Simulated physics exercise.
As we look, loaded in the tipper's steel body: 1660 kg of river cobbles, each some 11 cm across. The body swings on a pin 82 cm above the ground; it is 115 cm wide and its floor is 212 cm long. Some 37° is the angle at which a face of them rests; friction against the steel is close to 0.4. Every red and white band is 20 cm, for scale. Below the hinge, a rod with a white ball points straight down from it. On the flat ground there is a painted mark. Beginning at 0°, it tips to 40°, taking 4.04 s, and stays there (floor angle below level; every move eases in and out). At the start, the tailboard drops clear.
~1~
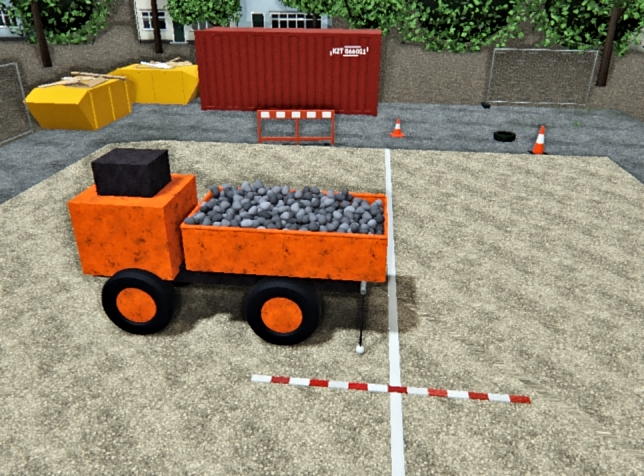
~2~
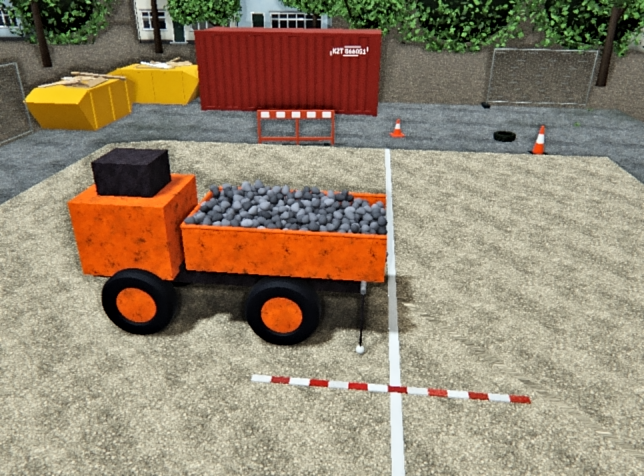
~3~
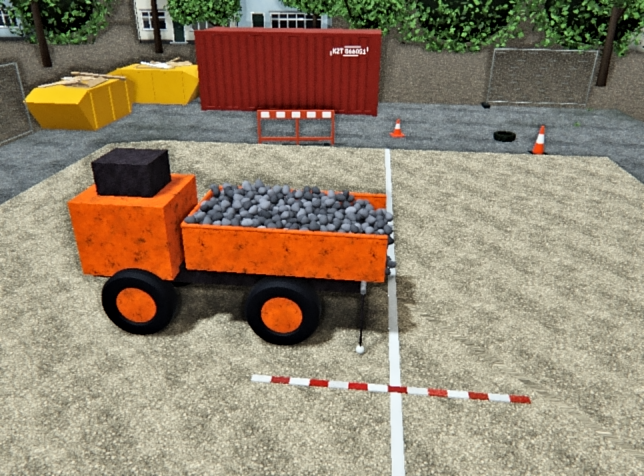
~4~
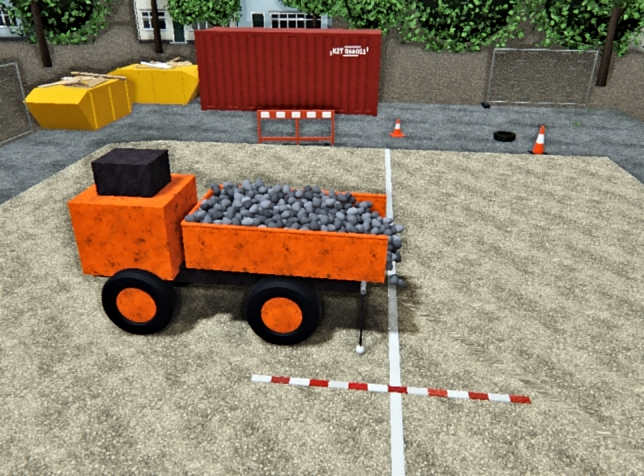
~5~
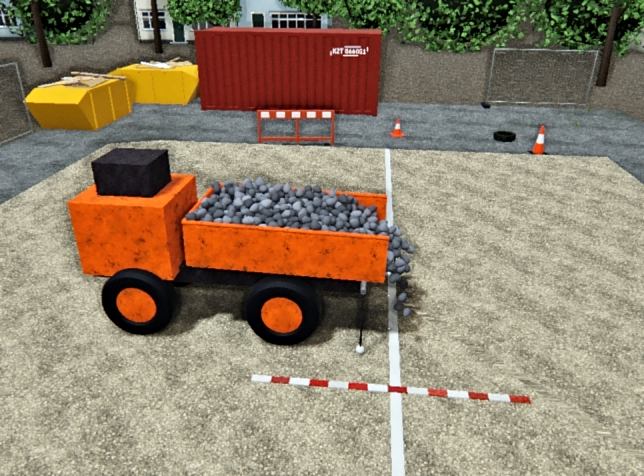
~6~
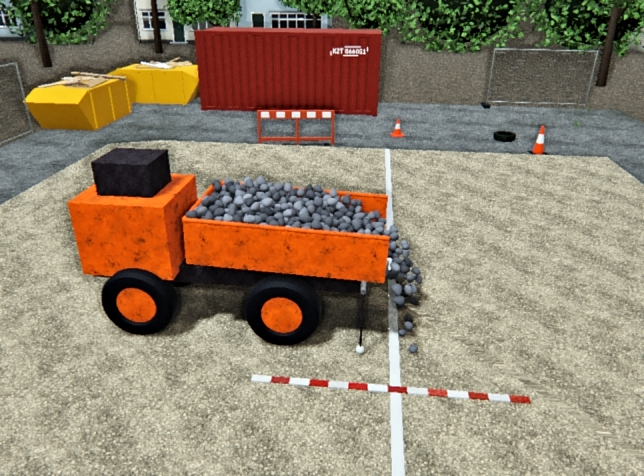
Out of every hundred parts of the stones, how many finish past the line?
Close to 85 in every hundred.
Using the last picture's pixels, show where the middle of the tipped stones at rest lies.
Roughly (446, 315), I'd say.
A little later the floor is at 34°; 46 % in the body, 8 % short of the line, 46 % past the line; the foremost stones are at (511, 322).
Then the floor is at 40°; 0 % in the body, 12 % short of the line, 88 % past the line; the foremost stones are at (592, 341).
Later still the floor is at 40°; 0 % in the body, 13 % short of the line, 87 % past the line; the foremost stones are at (598, 342).
In the end the floor is at 40°; 0 % in the body, 13 % short of the line, 87 % past the line; the foremost stones are at (599, 342).
